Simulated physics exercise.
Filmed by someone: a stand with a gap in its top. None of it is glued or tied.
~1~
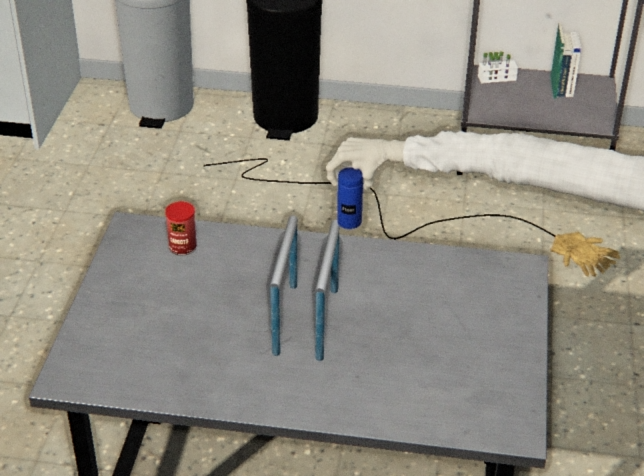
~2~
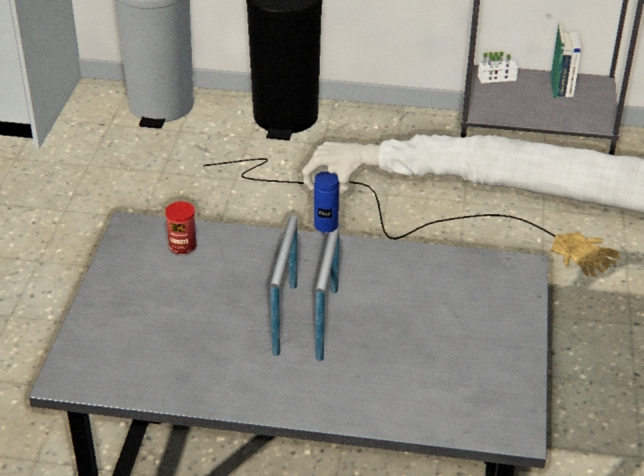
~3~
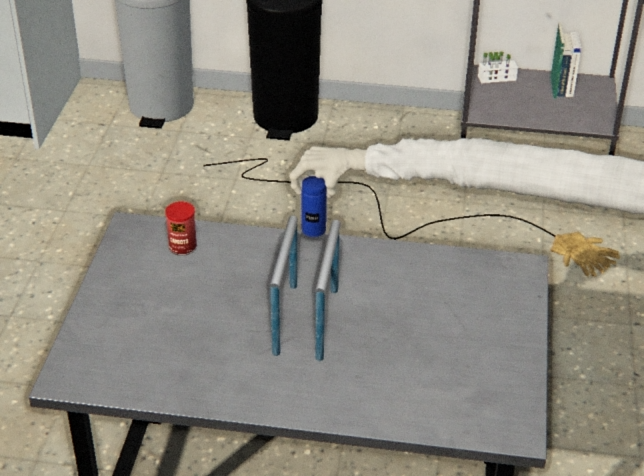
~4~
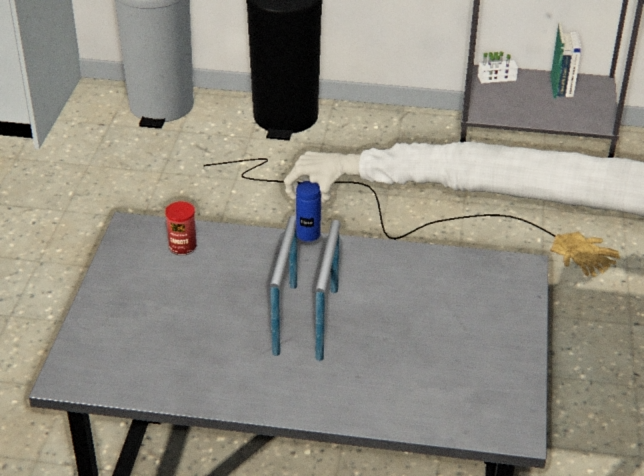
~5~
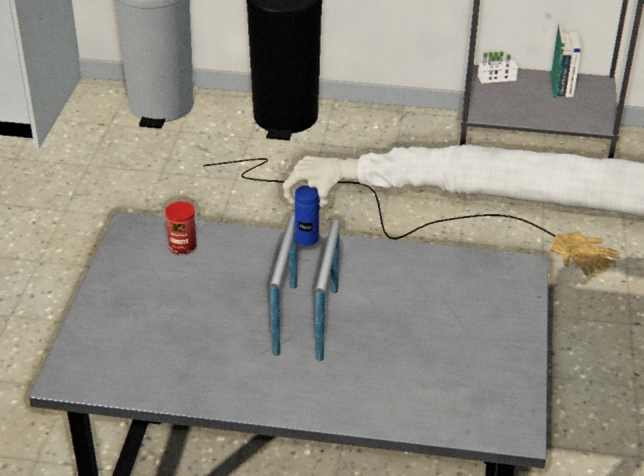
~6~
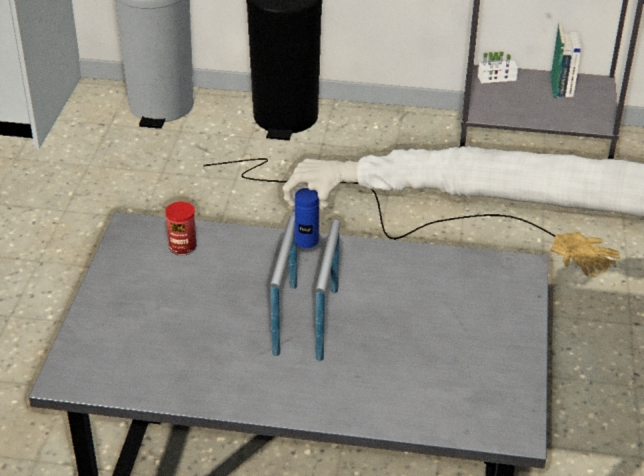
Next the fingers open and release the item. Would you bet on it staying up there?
No, it drops.
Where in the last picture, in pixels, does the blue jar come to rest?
End point in the final view: About (307, 301).
Then, 0.20 s past the last view, blue jar displaced about its own width near (307, 235).
Then, 0.30 s past the last view, blue jar displaced well along near (307, 282).
Then, 0.50 s past the last view, blue jar displaced well along near (307, 301).
Finally, moved from the start, blue jar; red tin still in place. Final places as the last picture's camera would see them, blue jar near (307, 301). The jar drops through.
